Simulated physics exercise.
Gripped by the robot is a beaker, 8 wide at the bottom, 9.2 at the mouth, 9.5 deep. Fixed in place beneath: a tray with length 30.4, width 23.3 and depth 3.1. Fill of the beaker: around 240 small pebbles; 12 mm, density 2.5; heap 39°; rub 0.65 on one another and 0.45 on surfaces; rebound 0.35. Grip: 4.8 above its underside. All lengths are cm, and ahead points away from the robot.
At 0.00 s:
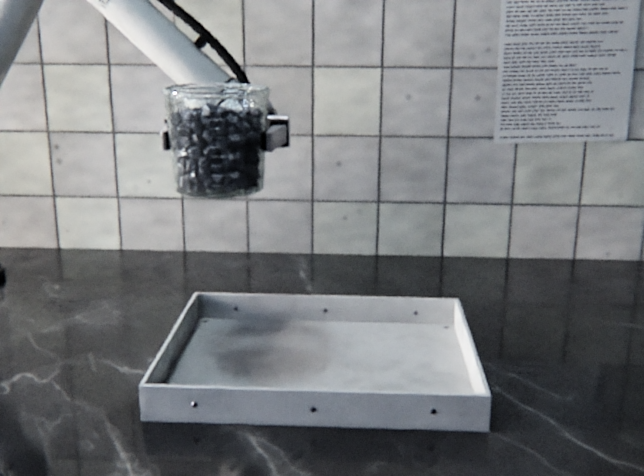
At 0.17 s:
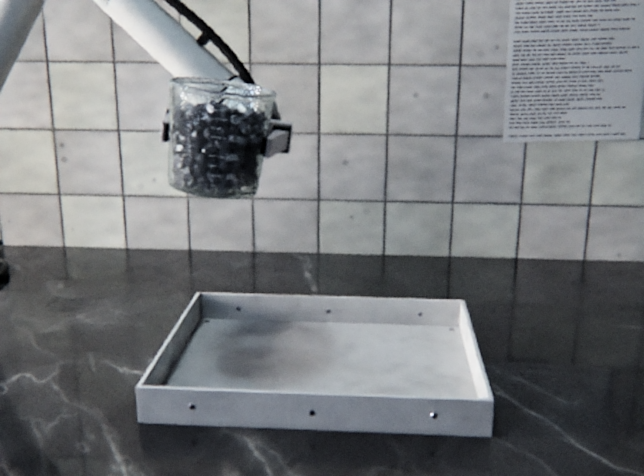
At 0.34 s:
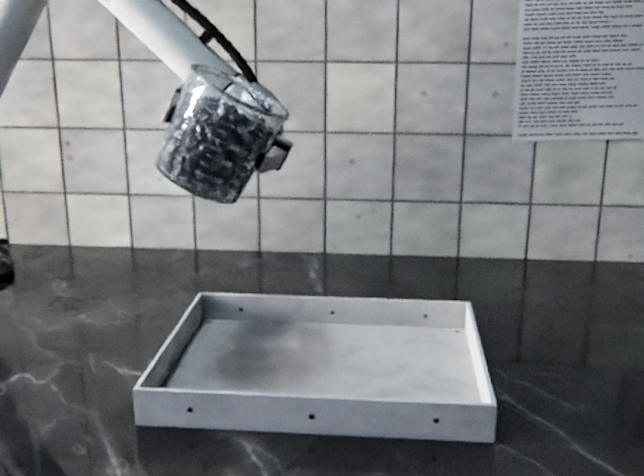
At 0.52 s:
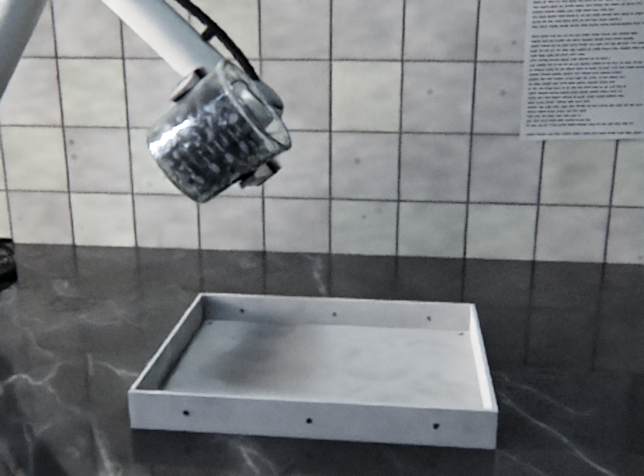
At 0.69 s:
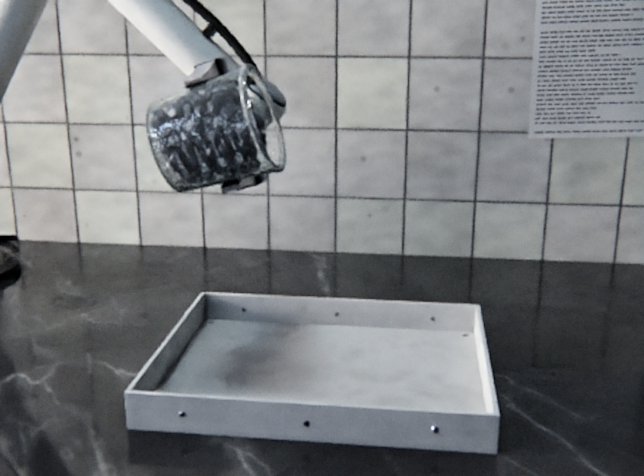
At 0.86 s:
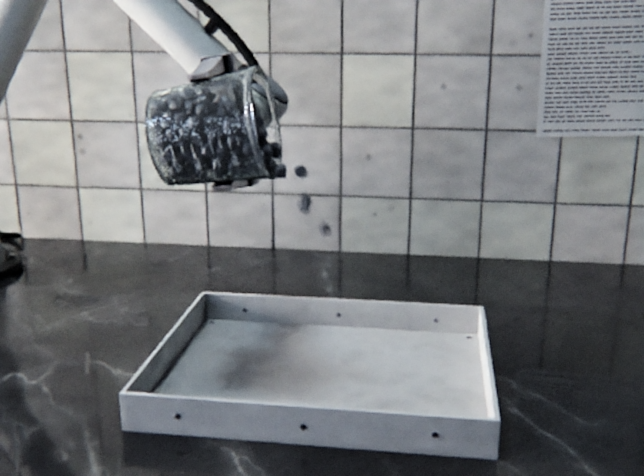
A robot arm tilts a clear beaker of dark pebbles, and a few drop out above a tray.
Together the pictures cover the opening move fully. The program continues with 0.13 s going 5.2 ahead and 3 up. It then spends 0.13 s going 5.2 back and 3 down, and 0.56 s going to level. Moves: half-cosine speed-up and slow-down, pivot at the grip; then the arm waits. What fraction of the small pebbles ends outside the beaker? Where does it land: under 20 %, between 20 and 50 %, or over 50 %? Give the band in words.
It falls in the band over 50 %.
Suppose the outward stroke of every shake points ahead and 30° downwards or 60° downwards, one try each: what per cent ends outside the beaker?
I'd say close to 30 percent for the first and close to 15 percent for the second.
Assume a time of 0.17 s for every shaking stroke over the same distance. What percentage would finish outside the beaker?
That gives about 55 percent.
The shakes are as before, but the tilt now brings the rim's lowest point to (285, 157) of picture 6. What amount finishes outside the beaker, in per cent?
The share is around 55 %.
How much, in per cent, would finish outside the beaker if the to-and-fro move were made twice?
Estimate for that case: 95 %.
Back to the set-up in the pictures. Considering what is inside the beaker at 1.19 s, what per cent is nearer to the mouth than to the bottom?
I'd say close to 95 per cent.
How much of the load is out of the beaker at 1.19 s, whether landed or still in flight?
85 %.
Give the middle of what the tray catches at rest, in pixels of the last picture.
(403, 373).
After 1.19 s, tilted 77° forward, highest piece 22 above the table; 49 in the tray, 30 in the beaker, 160 in flight or on a rim.
After 1.52 s, tilted 16° forward, highest piece 23 above the table; 206 in the tray, 29 in the beaker, 4 on the table or floor.
After 1.88 s, level, highest piece 23 above the table; 206 in the tray, 29 in the beaker, 4 on the table or floor.
After 2.93 s, level, highest piece 23 above the table; 206 in the tray, 29 in the beaker, 4 on the table or floor.
At rest, 206 in the tray, 29 in the beaker, 4 on the table or floor. That is 88 % outside the beaker.
